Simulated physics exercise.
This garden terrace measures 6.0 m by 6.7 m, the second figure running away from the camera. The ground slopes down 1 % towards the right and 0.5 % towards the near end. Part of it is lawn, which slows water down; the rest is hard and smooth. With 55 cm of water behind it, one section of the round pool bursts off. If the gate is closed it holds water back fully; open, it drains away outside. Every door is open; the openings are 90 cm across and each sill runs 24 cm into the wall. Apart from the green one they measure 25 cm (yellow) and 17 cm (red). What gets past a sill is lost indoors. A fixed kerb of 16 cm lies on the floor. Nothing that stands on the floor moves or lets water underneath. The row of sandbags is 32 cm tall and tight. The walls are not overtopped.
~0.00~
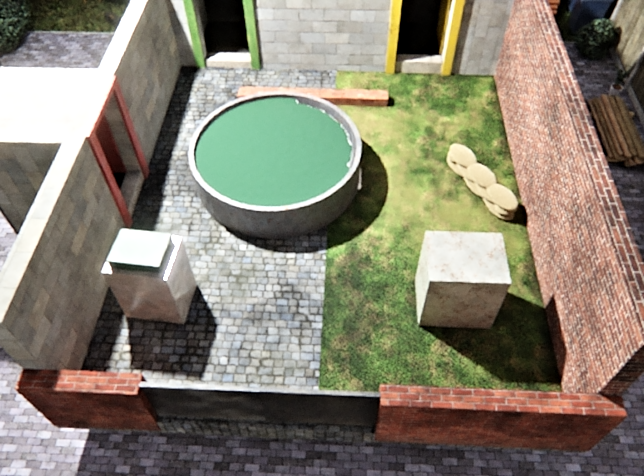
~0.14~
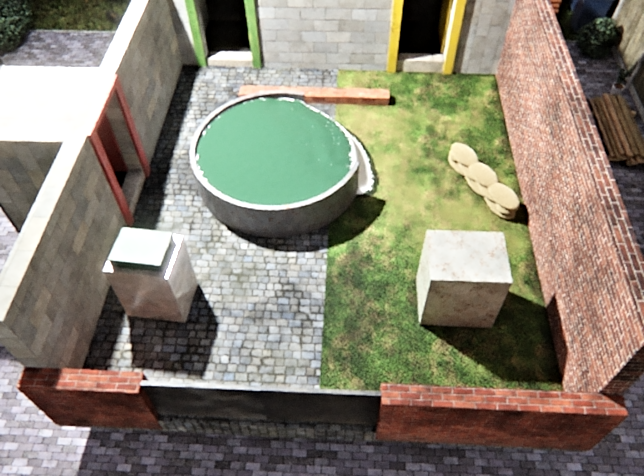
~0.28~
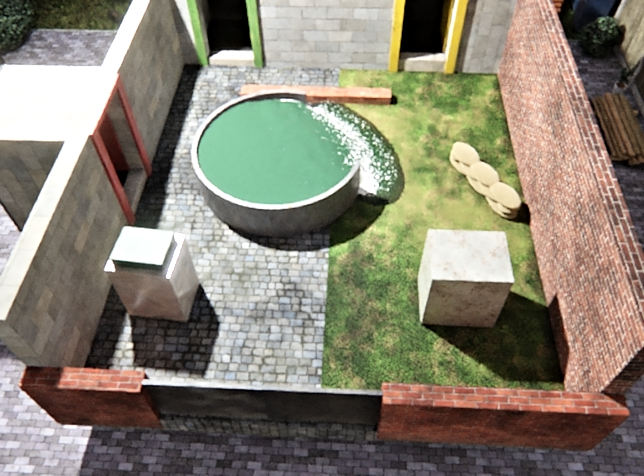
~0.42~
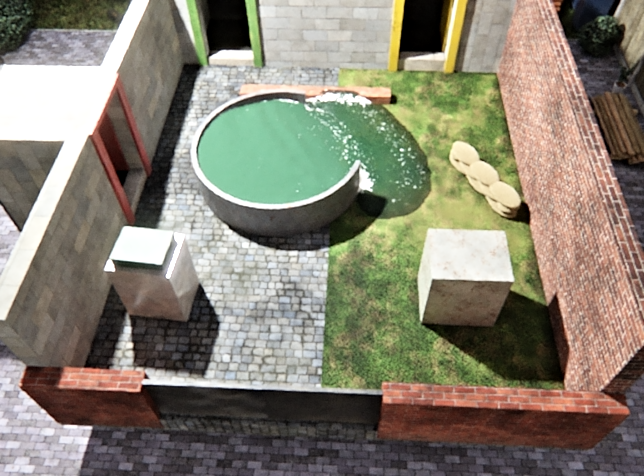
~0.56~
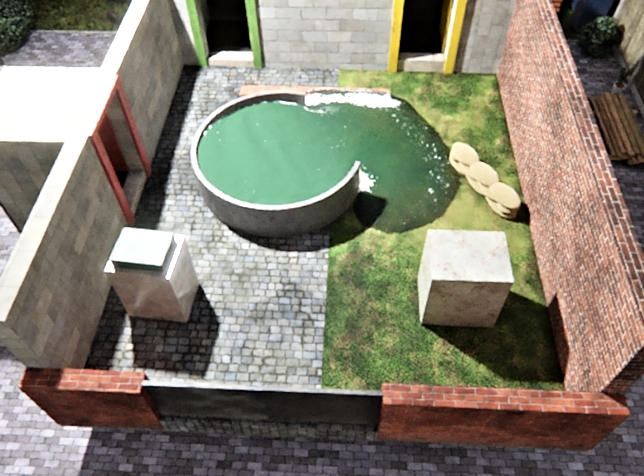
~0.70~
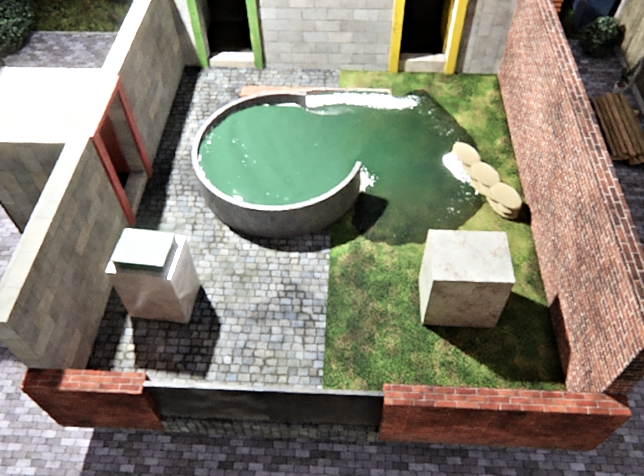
A walled terrace, half grey cobbles on the left and half lawn on the right, is seen from high above its near end by a still camera. A round grey pool of green water sits towards the back, with pale blocks nearer, round tan slabs at right, and green and yellow doorways behind. The pool's right side opens, and foaming water pours out and fans across the grass, reaching the slabs.
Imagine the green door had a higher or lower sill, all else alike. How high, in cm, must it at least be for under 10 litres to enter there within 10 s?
Close to 8.5 cm is just enough.
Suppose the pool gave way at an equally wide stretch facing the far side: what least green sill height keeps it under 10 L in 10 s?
Some 20 cm.
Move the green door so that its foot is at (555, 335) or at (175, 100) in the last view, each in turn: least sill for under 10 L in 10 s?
About 7.5 and 10.5 cm.
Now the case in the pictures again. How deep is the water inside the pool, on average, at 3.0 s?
Some 19 cm.
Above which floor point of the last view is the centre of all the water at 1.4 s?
At about (329, 160).
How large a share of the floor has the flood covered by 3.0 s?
Near 45 per cent is wet.
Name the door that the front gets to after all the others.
The red one.
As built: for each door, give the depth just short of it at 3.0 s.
Depths in cm: Yellow 23, green 0, red 0.
After 1.4 s water covers 30 % of the floor, deepest (28 cm) near (372, 115); it has not reached the green door.
After 3.0 s water covers 45 % of the floor, deepest (34 cm) near (495, 118); it has not reached the green door.
After 10.0 s water covers 95 % of the floor, deepest (12 cm) near (570, 421); 10 cm at the green door, 0 litres in over its 15 cm sill.
At the green door as built, the water arrived by 4.8 s and peaked near 13 cm at 7.8 s.
Run again over the same 10 s with other heights there, 16 litres in over 7.5 cm, 5 litres over 10 cm. The limit of 10 litres is kept from about 8.5 cm up.
